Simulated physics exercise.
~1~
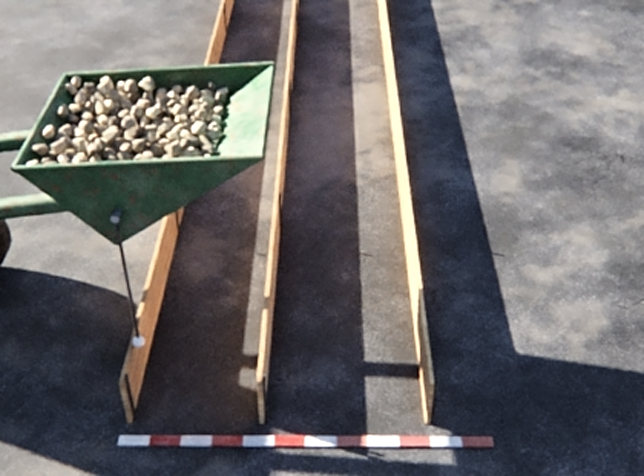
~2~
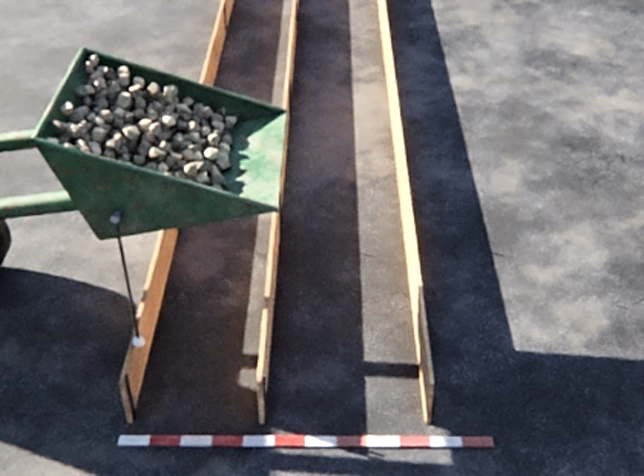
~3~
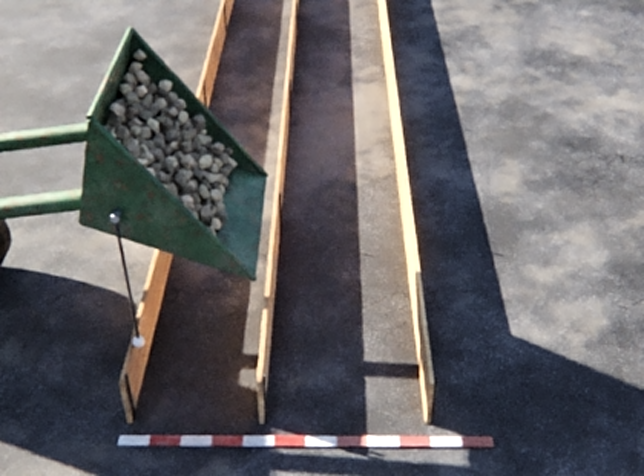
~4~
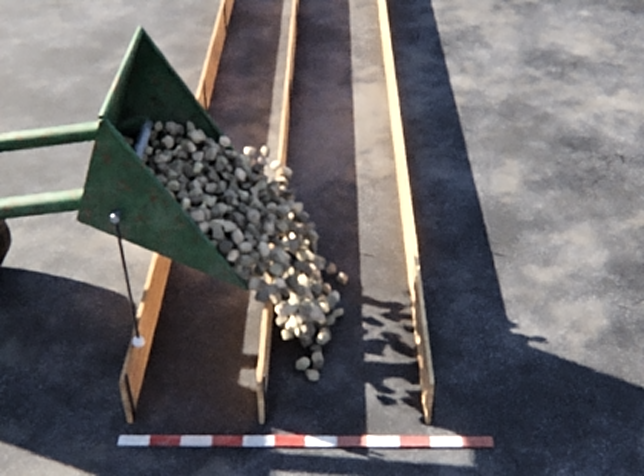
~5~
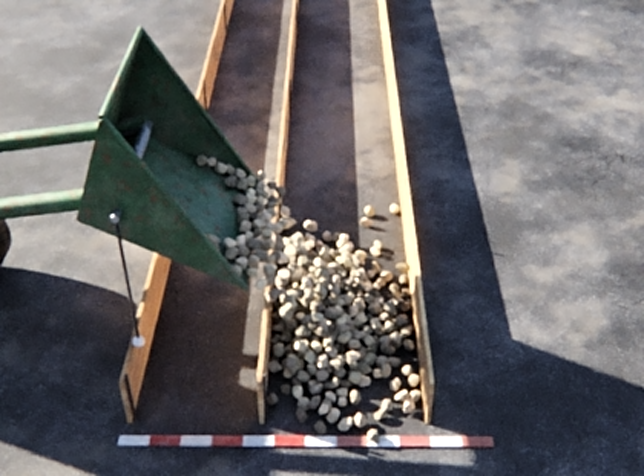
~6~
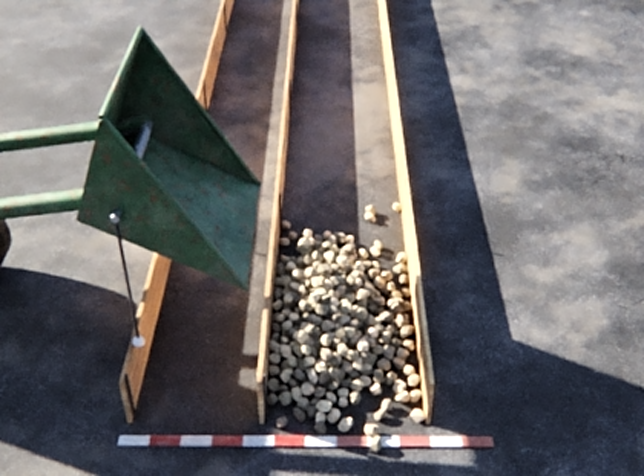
A green bucket tips to the right and pours all its stones between two boards.
